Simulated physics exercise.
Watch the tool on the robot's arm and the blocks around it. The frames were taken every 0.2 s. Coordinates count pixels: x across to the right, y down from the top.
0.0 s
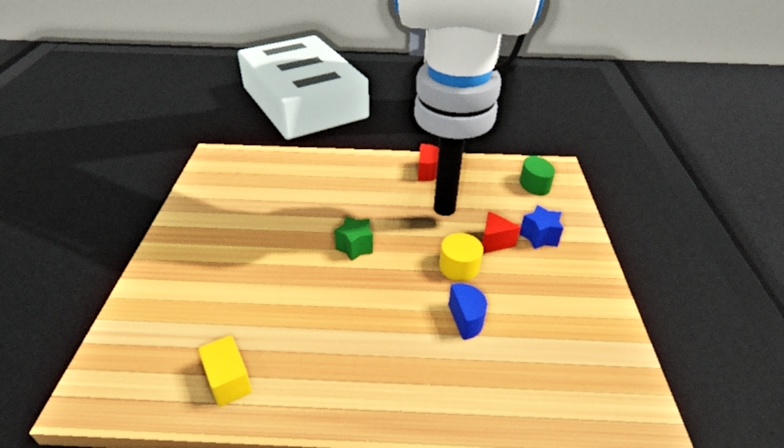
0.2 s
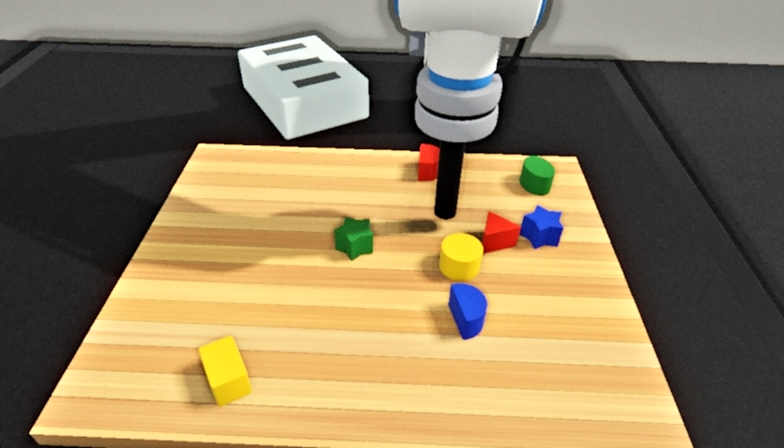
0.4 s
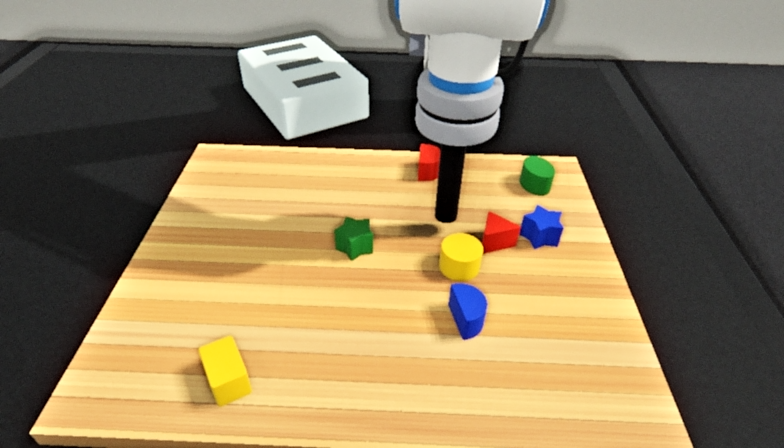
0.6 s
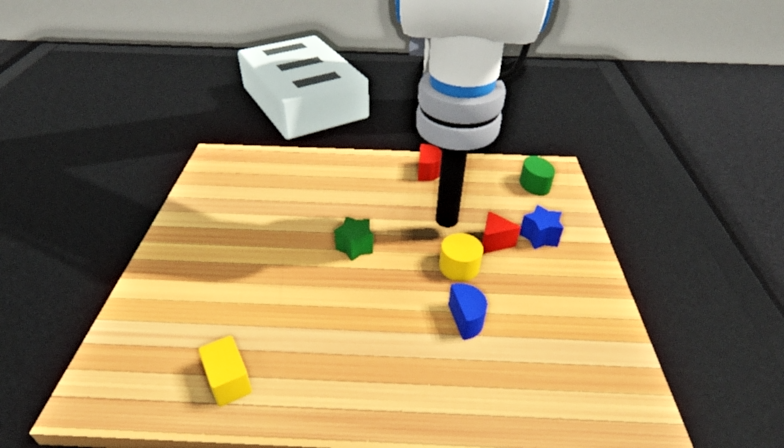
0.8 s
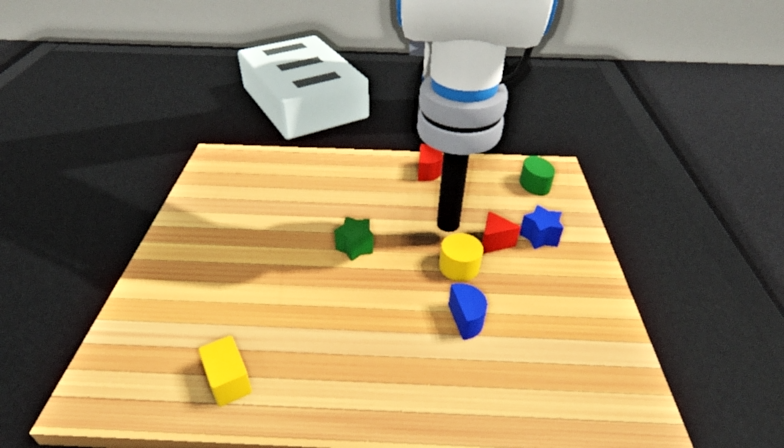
The video shows a robot arm with a black rod above a wooden board of red, yellow, green and blue blocks. The rod moves slightly toward the yellow round block while all the blocks stay still.
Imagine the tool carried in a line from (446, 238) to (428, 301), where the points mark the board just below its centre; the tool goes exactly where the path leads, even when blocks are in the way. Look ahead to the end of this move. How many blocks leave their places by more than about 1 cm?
Count: 1.
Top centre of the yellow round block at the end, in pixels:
In the picture, that point is around (470, 267).
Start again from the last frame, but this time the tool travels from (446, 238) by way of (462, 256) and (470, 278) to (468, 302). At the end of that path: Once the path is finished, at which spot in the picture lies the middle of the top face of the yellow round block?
Its top centre is at about (458, 308).
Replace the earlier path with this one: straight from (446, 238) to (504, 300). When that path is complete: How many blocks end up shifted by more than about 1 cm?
Blocks moved: Two.
On the path given first. One third of the way, tool (442, 244); yellow round block (466, 256).
Two thirds of the way, tool (435, 265); yellow round block (470, 267).
At the end, tool (429, 288); yellow round block (470, 267); blue half-round block not moved.
